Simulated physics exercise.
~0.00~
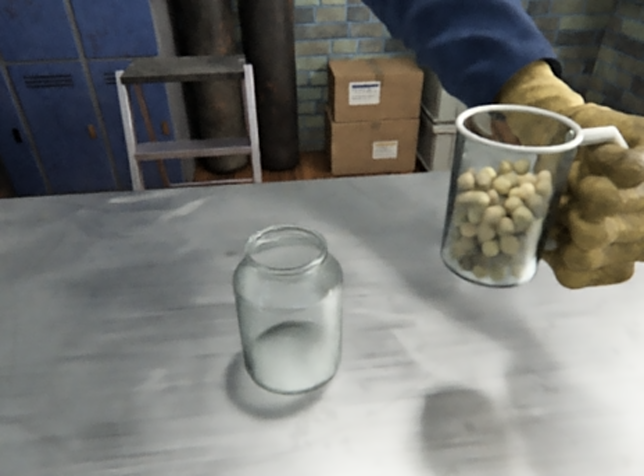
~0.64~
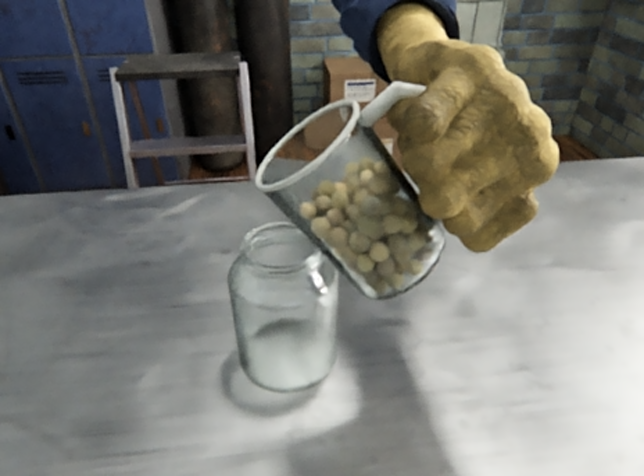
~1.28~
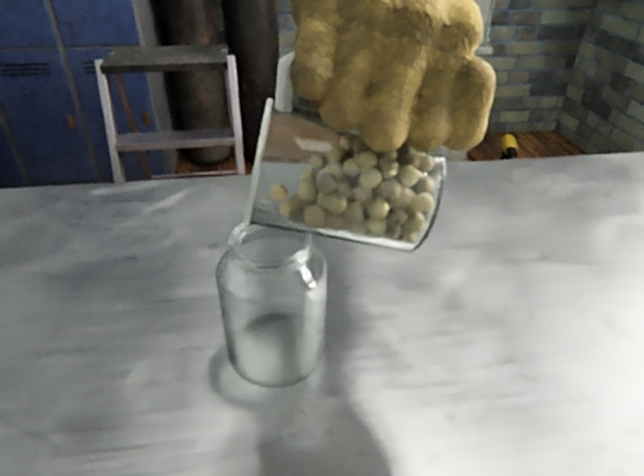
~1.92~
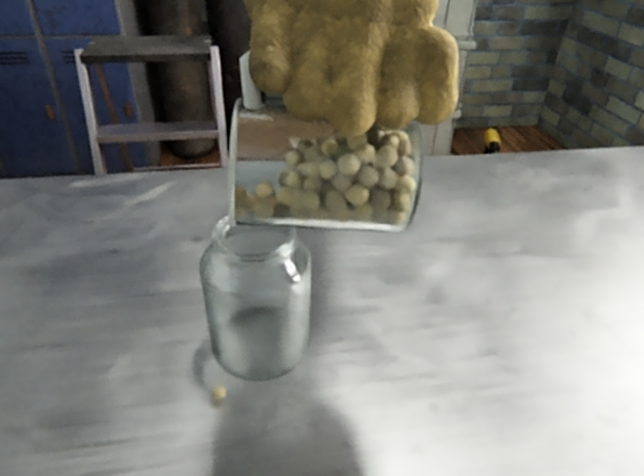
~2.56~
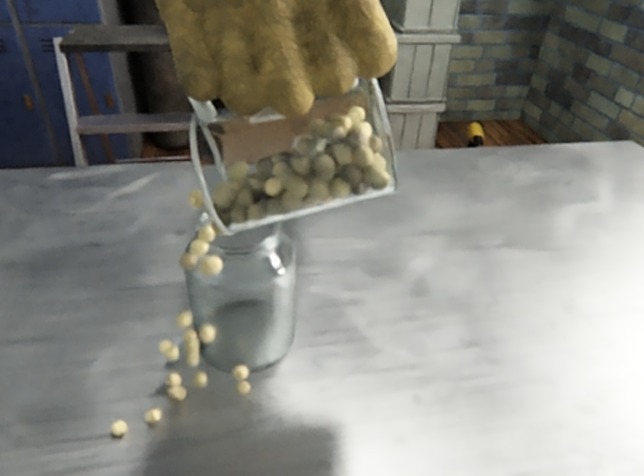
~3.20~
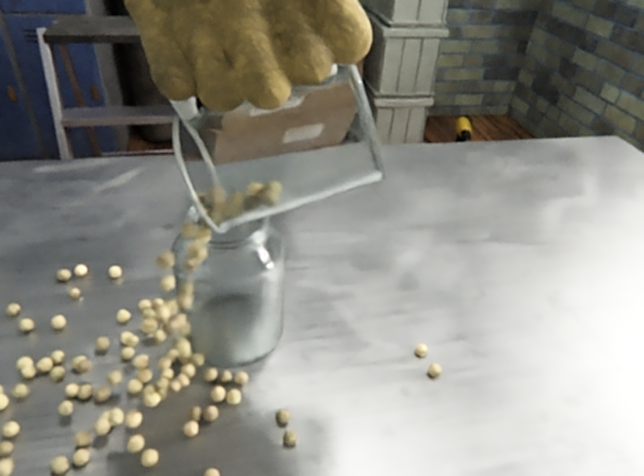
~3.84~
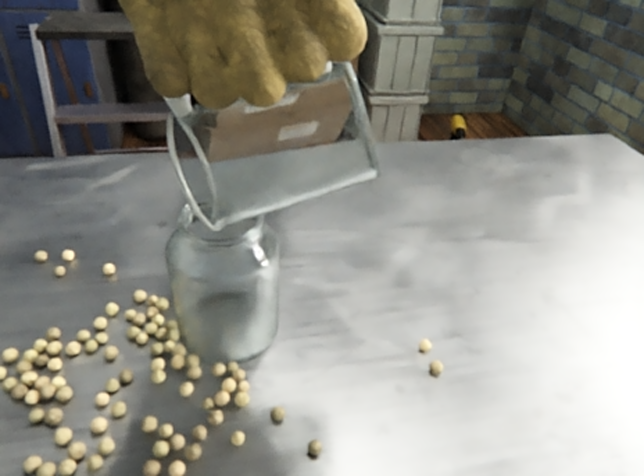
On a grey table, a gloved hand tips pale round nuts past a jar, scattering them.
